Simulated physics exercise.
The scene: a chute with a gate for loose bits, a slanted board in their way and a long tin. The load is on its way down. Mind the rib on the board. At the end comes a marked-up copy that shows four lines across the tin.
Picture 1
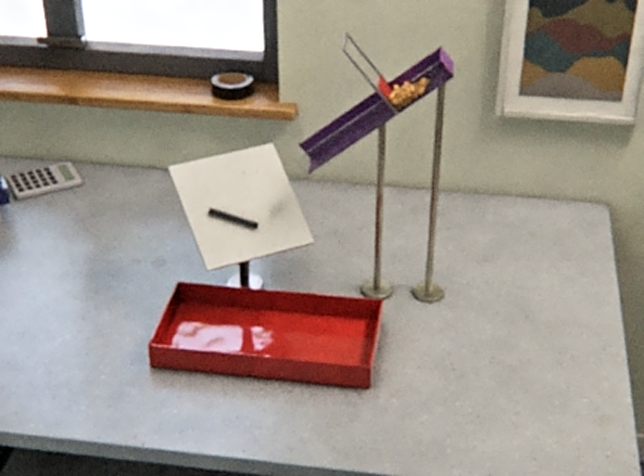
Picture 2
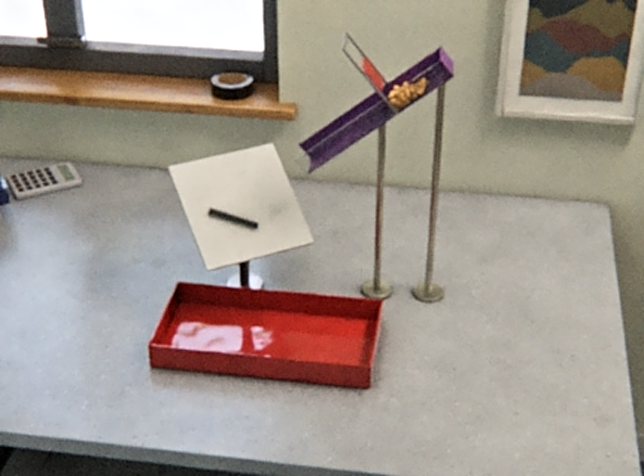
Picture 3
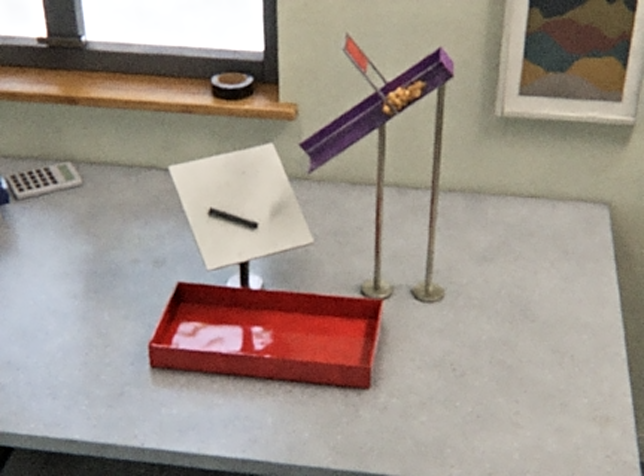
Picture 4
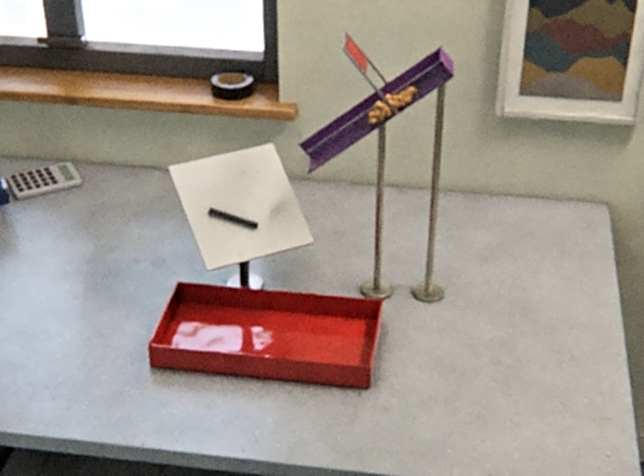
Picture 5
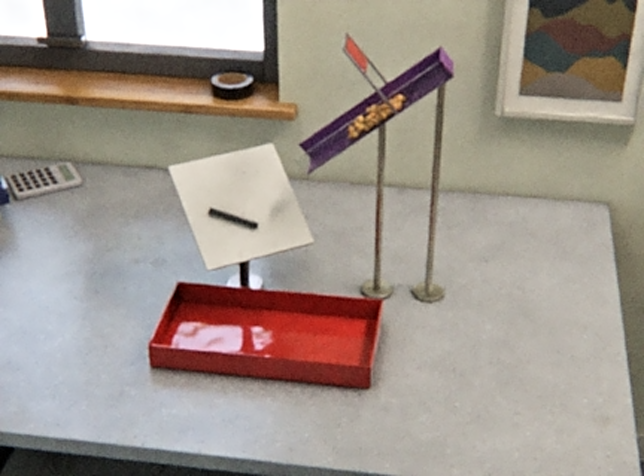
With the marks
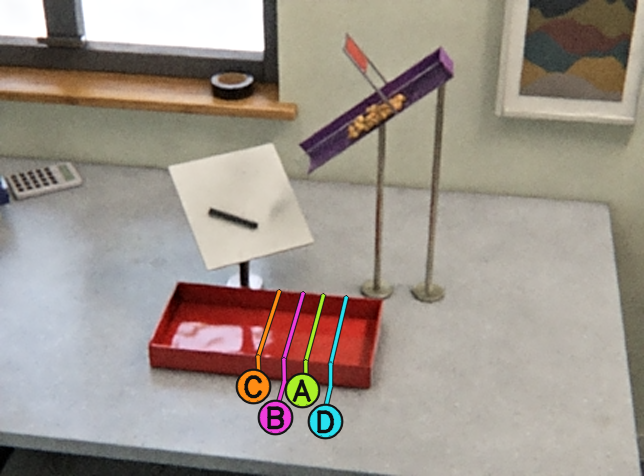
A long red tin sat on a gray table beside a slanted white board with a dark rib, while a gate lifted on a purple chute and small tan beads slid partway down it, spreading out.
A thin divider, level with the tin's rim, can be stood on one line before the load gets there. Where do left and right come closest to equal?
Use line B.
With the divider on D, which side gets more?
More lands on the left.
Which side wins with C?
Right.
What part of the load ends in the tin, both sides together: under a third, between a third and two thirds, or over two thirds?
About that: Over two thirds.
On the marked copy, line A crosses the front rim at (305, 360); line B crosses the front rim at (284, 358); line C crosses the front rim at (258, 356); line D crosses the front rim at (330, 363).
With A, of what is caught, most on the left of the divider, about a quarter on the right.
With B, of what is caught, about half on the left of the divider, about half on the right.
With C, of what is caught, about a quarter on the left of the divider, most on the right.
With D, of what is caught, most on the left of the divider, about a quarter on the right.
